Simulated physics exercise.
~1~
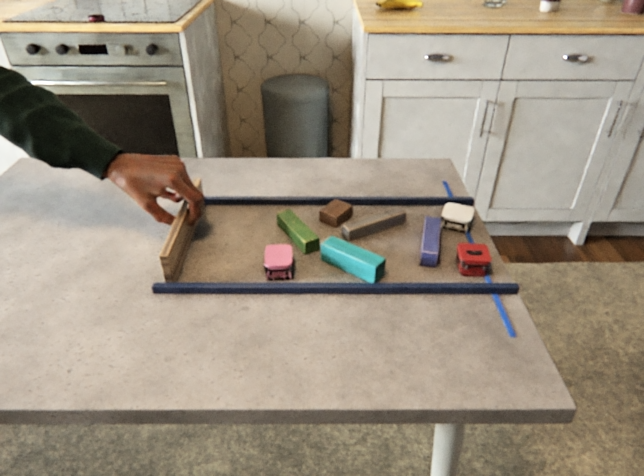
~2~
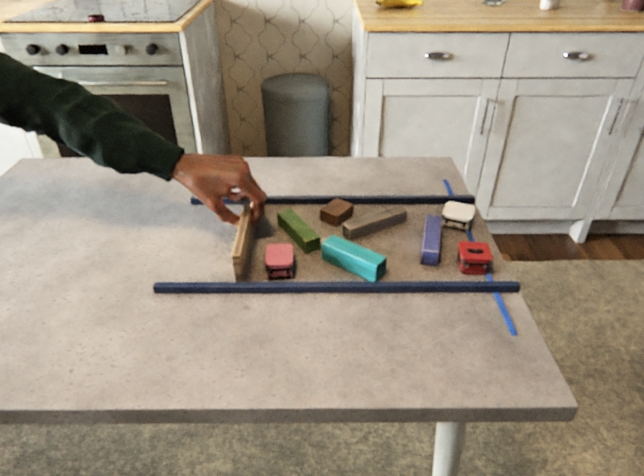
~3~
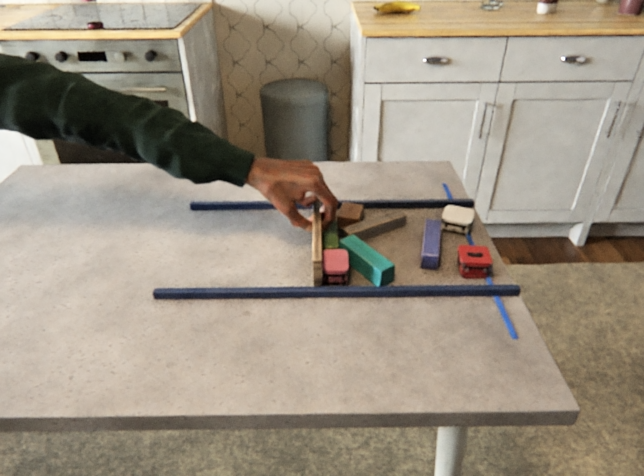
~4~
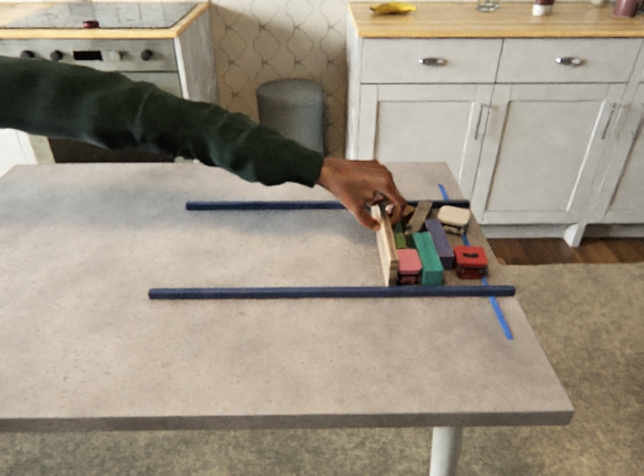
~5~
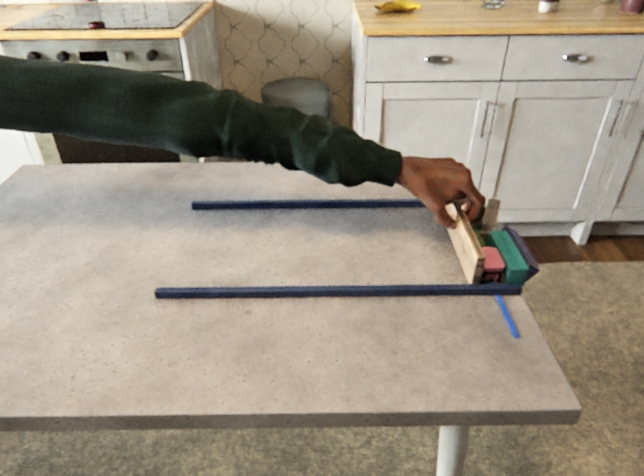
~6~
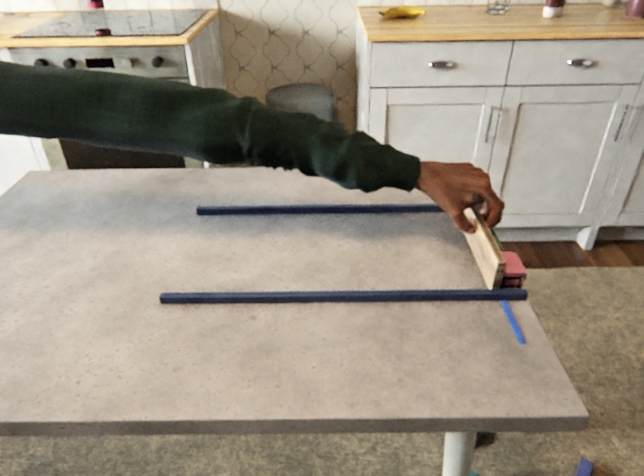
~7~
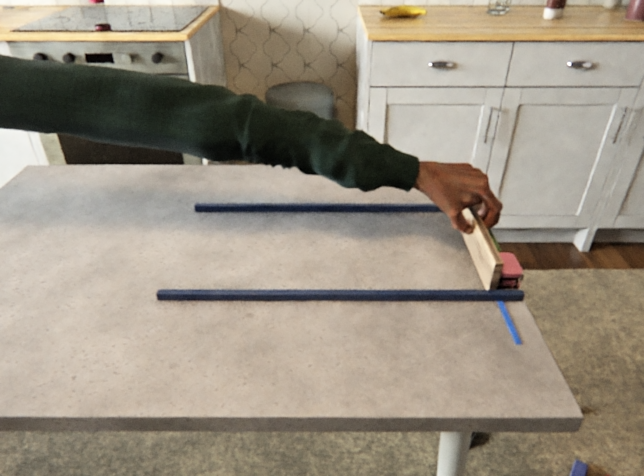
On a kitchen table, a hand pushed an upright board to the right between two dark rails, bunching up colourful blocks and sticks and sweeping most of them off the far end, until the board stopped with a pink block still at the edge.
